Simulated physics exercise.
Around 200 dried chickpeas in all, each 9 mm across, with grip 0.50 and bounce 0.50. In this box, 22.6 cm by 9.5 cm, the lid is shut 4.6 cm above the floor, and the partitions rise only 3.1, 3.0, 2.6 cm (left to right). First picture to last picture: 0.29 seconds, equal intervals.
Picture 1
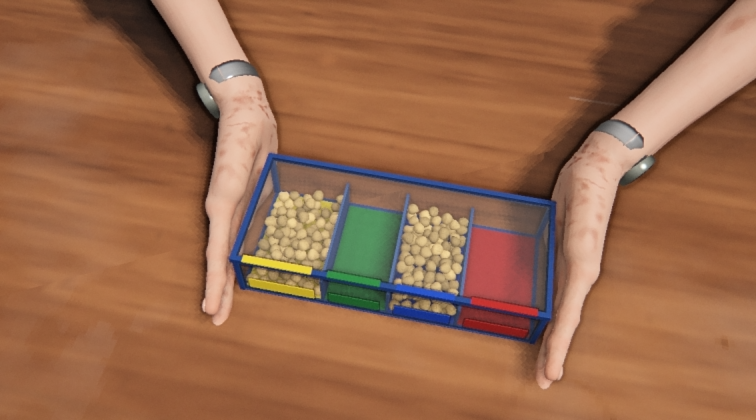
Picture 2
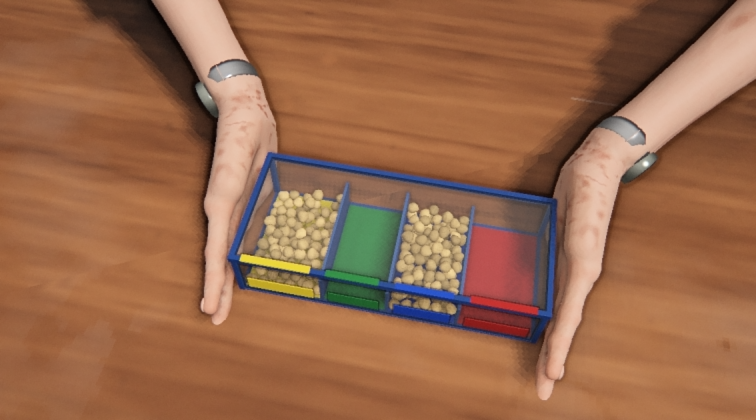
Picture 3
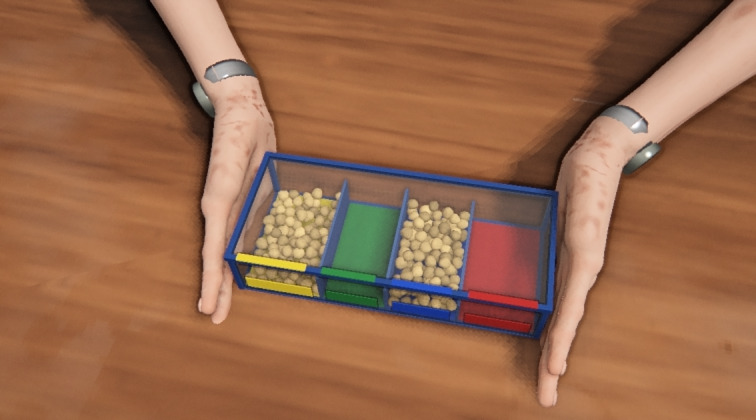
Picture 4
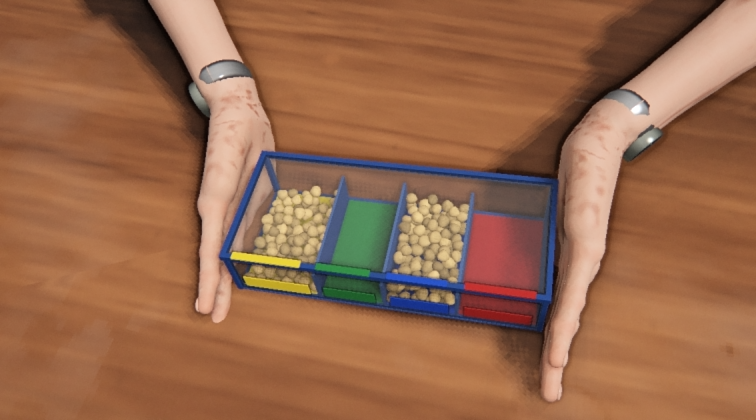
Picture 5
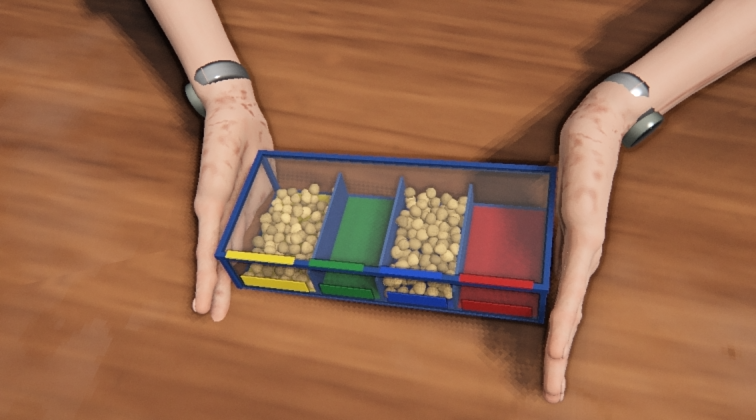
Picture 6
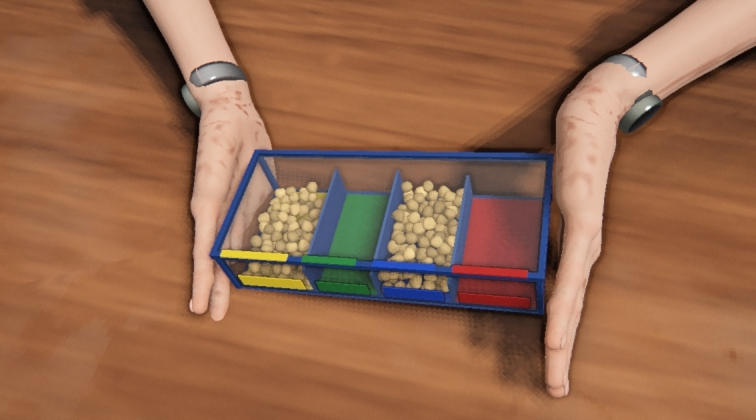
Two hands held a clear, blue-edged box with four colored sections, two of them filled with dried chickpeas, and slowly tilted it a little while the chickpeas stayed in the yellow and blue sections.
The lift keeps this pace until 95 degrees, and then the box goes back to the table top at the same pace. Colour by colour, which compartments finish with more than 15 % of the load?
Red compartment: No, blue compartment: Yes, green compartment: No, yellow compartment: Yes.
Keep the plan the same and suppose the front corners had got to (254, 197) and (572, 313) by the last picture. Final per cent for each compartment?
Red = 40 %; blue = 30 %; green = 5 %; yellow = 30 %.
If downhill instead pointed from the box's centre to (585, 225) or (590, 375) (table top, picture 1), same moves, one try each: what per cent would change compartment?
Roughly 50 per cent on the first try and 45 per cent on the second.
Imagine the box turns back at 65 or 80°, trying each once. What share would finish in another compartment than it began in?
I'd expect close to 5 and then close to 5 per cent.
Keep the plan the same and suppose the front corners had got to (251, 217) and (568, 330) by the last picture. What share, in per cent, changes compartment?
Near 40 %.
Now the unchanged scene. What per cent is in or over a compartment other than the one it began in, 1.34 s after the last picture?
Roughly 5 in a hundred.
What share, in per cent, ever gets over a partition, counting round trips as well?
Around 15 percent.
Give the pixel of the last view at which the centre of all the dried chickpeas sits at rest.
Close to pixel (299, 236).
Then, 1.34 s after the last picture, tilt 95 degrees; blue 45 %, green 5 %, yellow 50 %.
Then, 2.23 s after the last picture, tilt 43 degrees; blue 35 %, green 5 %, yellow 60 %.
Then, 3.13 s after the last picture, tilt 0 degrees; blue 35 %, green 5 %, yellow 60 %.
In the end, red 0 %, blue 35 %, green 5 %, yellow 60 %.
